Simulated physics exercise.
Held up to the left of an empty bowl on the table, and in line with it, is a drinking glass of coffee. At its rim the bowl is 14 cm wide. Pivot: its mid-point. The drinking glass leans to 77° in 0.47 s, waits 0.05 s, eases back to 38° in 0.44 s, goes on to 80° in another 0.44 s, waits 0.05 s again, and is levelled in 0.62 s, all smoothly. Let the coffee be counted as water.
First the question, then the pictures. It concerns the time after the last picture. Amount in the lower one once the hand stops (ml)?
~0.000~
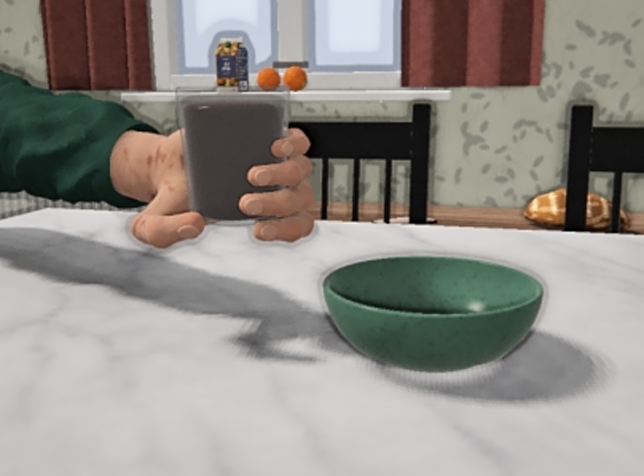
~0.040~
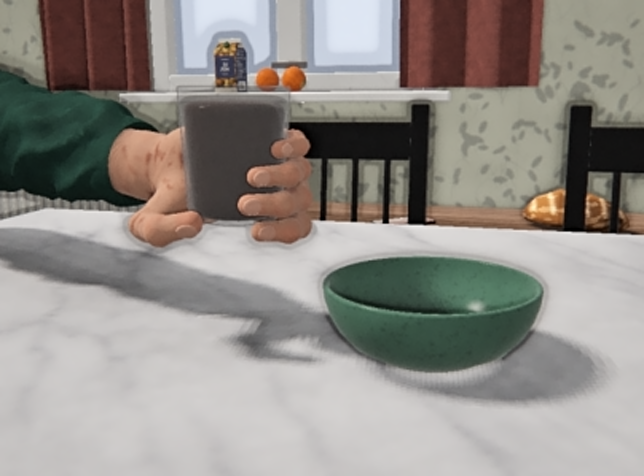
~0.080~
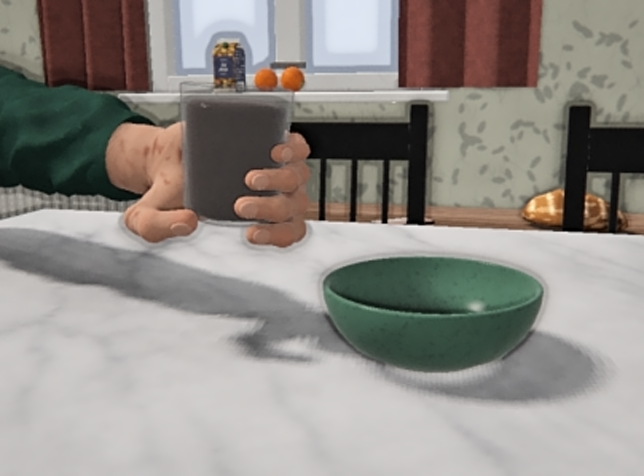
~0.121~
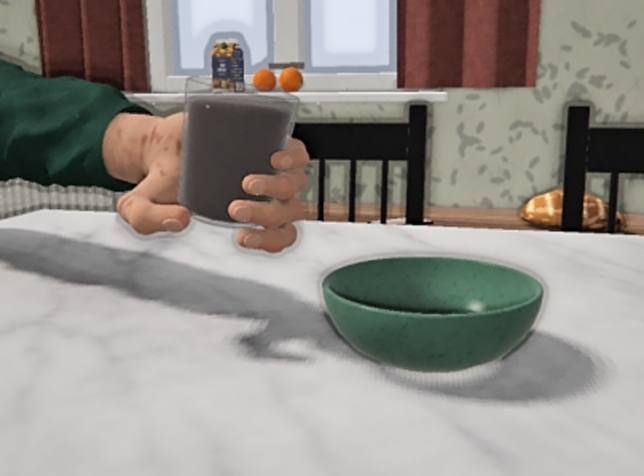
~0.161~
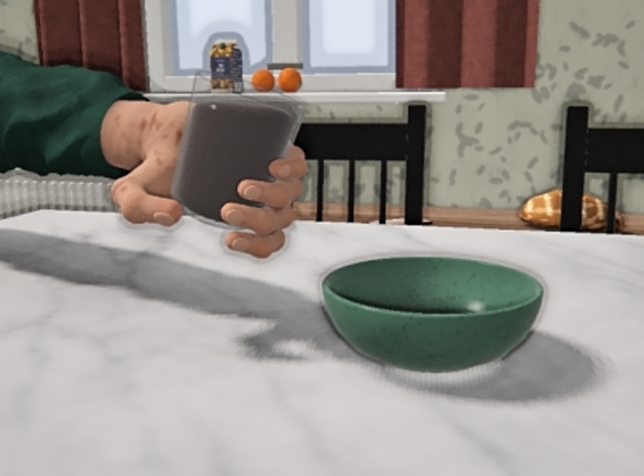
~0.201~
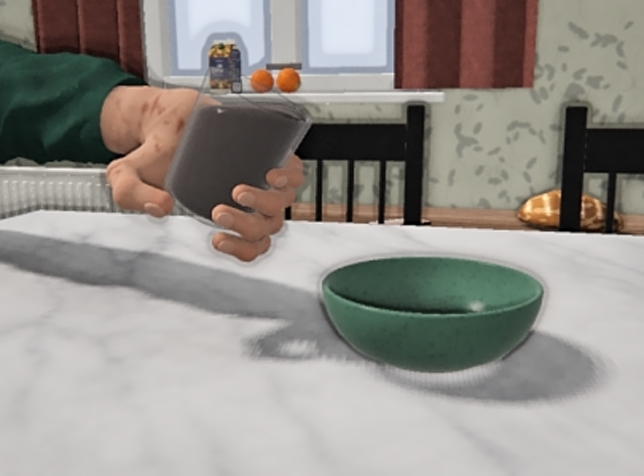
195 ml.
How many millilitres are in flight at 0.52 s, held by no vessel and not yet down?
Around 60 ml, I reckon.
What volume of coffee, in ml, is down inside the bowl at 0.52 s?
Close to 70 ml.
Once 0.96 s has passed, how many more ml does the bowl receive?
Around 40 ml.
After 0.52 s the tilt is 77° and the bowl has 65 ml, the drinking glass 170 ml, and 0 ml is on the table.
After 0.96 s the tilt is 38° and the bowl has 160 ml, the drinking glass 110 ml, and 25 ml is on the table.
After 1.45 s the tilt is 80° and the bowl has 160 ml, the drinking glass 90 ml, and 30 ml is on the table.
After 1.89 s the tilt is 15° and the bowl has 195 ml, the drinking glass 70 ml, and 30 ml is on the table.
In the end the bowl has 195 ml, the drinking glass 70 ml, and 30 ml is on the table.
